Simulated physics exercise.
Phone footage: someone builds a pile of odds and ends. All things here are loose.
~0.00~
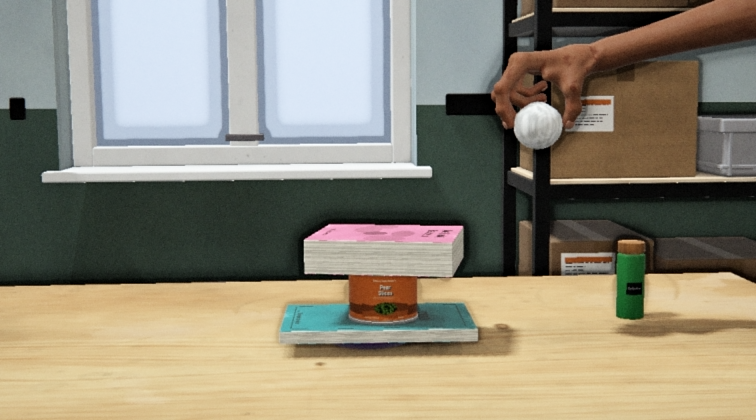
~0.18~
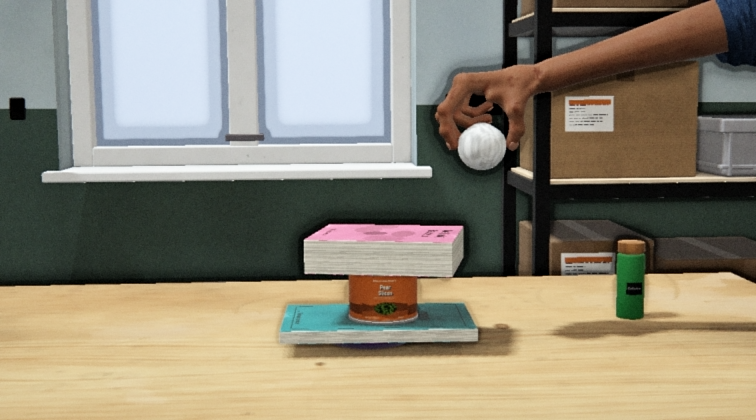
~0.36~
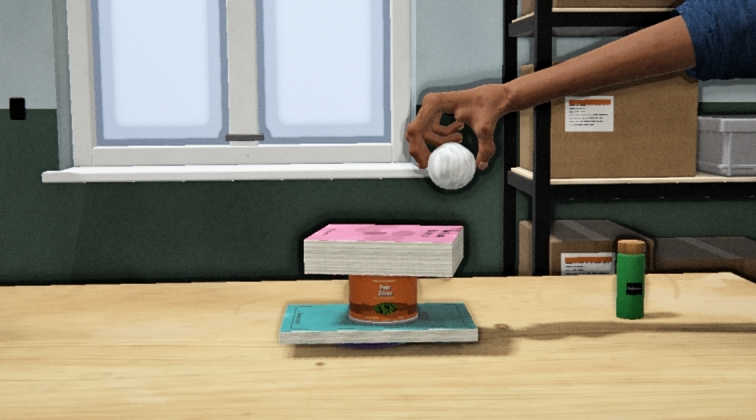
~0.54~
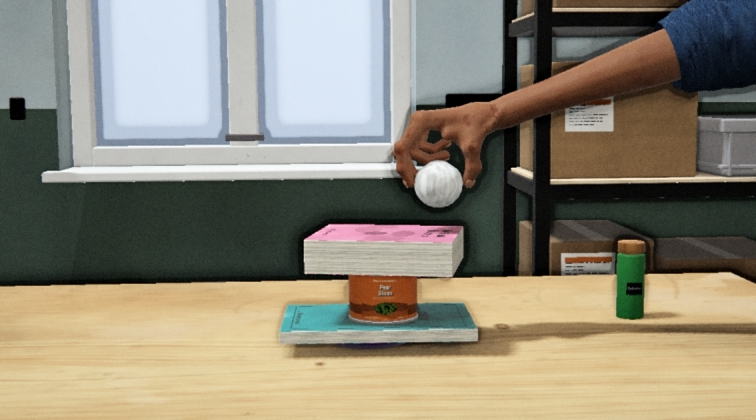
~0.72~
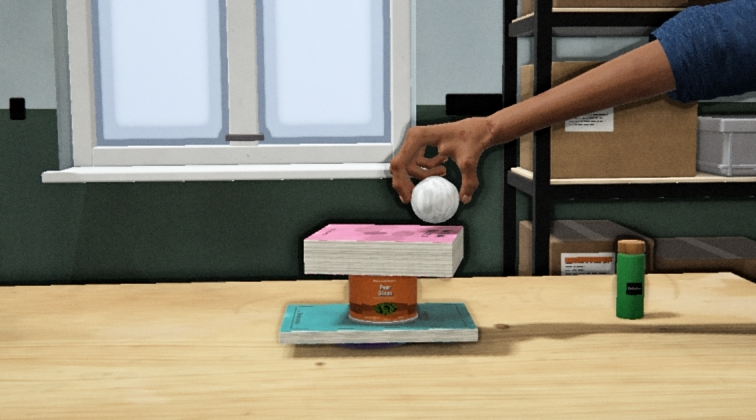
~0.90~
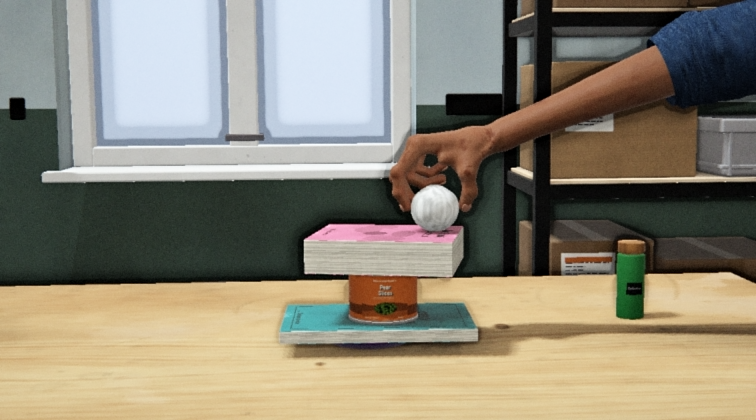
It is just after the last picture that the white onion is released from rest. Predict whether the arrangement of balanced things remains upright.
It remains upright.
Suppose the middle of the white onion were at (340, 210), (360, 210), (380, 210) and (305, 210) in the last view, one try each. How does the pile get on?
Result per case: First still standing, second still standing, third still standing, fourth toppled.
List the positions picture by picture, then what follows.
Still above its spot; white onion (538, 125); orange tub (383, 292), in the first frame.
Still above its spot; white onion (482, 146), in the second frame.
Still above its spot; white onion (452, 166); turquoise book (377, 322), in the third frame.
Still above its spot; white onion (438, 184); pink book (387, 249), in the fourth frame.
Still above its spot; white onion (435, 199); green shaker (631, 279), in the fifth frame.
In place under the hand; white onion (435, 208); orange tub (383, 292), in the sixth frame.
By 1.10 s, things are still on the move.
By 2.10 s, all is still.
By 3.30 s, white onion resting near (437, 209).
When it is over (4.0 s), all 6 as before. End places, in pixels of the last picture, white onion near (437, 209). The pile keeps its balance.
